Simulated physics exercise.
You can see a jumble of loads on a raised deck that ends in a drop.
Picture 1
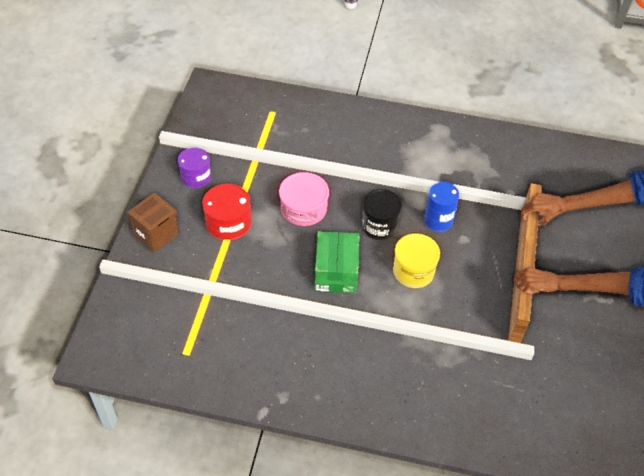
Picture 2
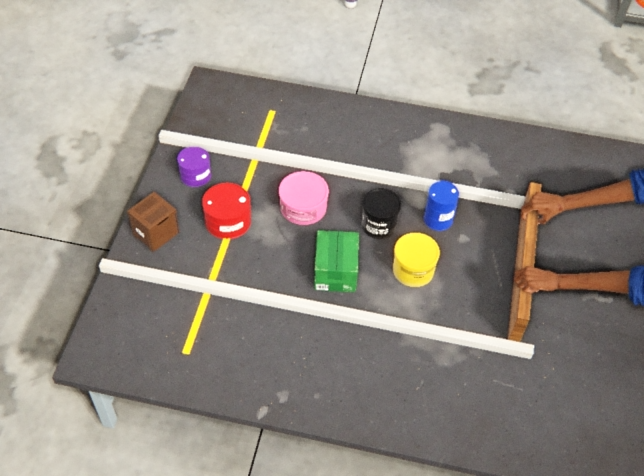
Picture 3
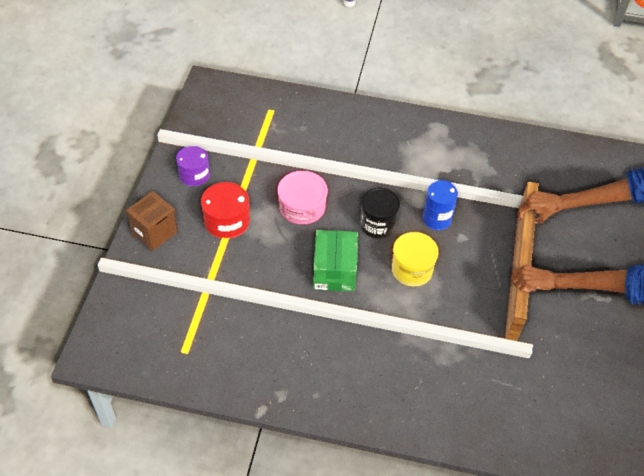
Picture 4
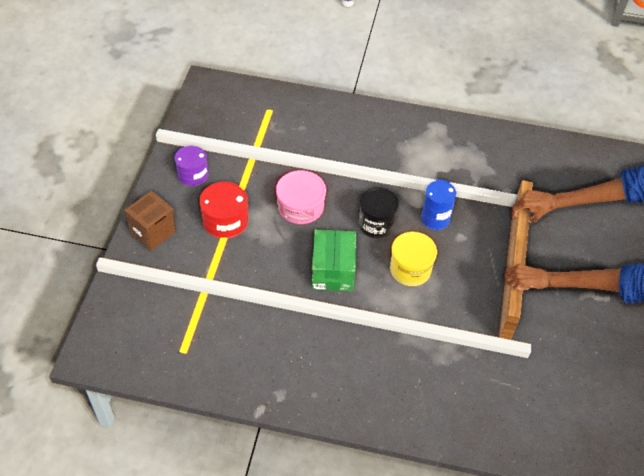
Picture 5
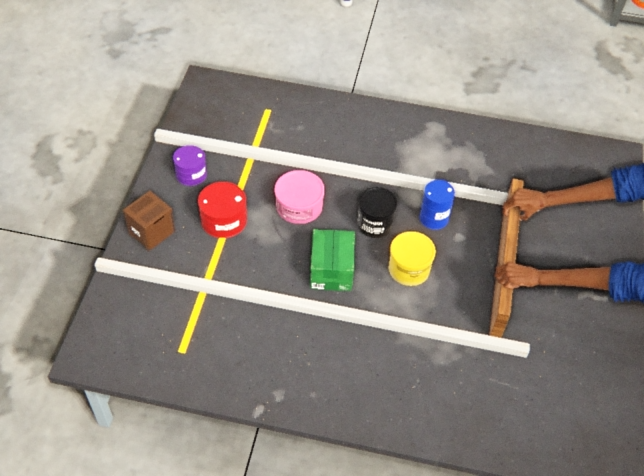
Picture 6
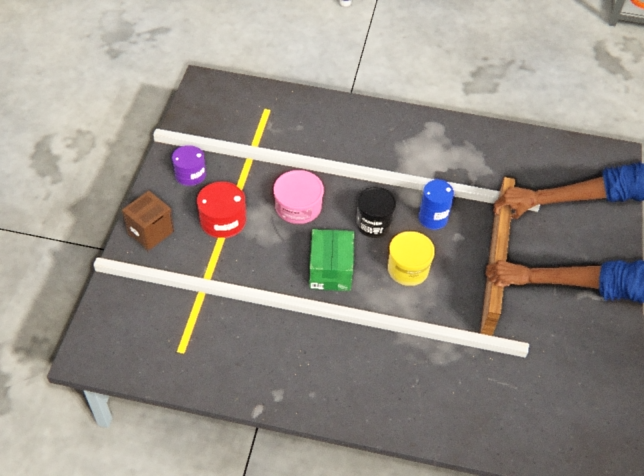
A wooden plank, held by two hands, slid a short way left between two white rails toward the colorful canisters, pails and boxes, which stayed put around a yellow line on the dark table.
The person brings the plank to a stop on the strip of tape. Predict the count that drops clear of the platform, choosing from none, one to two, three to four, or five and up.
No fall happens.
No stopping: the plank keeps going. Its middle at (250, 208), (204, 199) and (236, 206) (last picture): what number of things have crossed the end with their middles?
The numbers past the end are 0, 1 and 0.
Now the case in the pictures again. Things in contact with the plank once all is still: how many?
All in all, 4.
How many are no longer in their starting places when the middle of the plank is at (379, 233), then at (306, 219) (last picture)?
Counting first: 4, next 5.
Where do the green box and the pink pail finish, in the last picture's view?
(187, 253), and the other (193, 163).
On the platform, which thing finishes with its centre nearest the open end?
Answer: The purple canister.
Soon after, none off yet; brown tote at rest near (149, 222); purple canister at rest near (189, 165); red canister at rest near (222, 210).
Then, none off yet; brown tote at rest near (149, 222); purple canister at rest near (189, 165); red canister moved a little near (216, 208).
At rest, the number that fall off is zero.
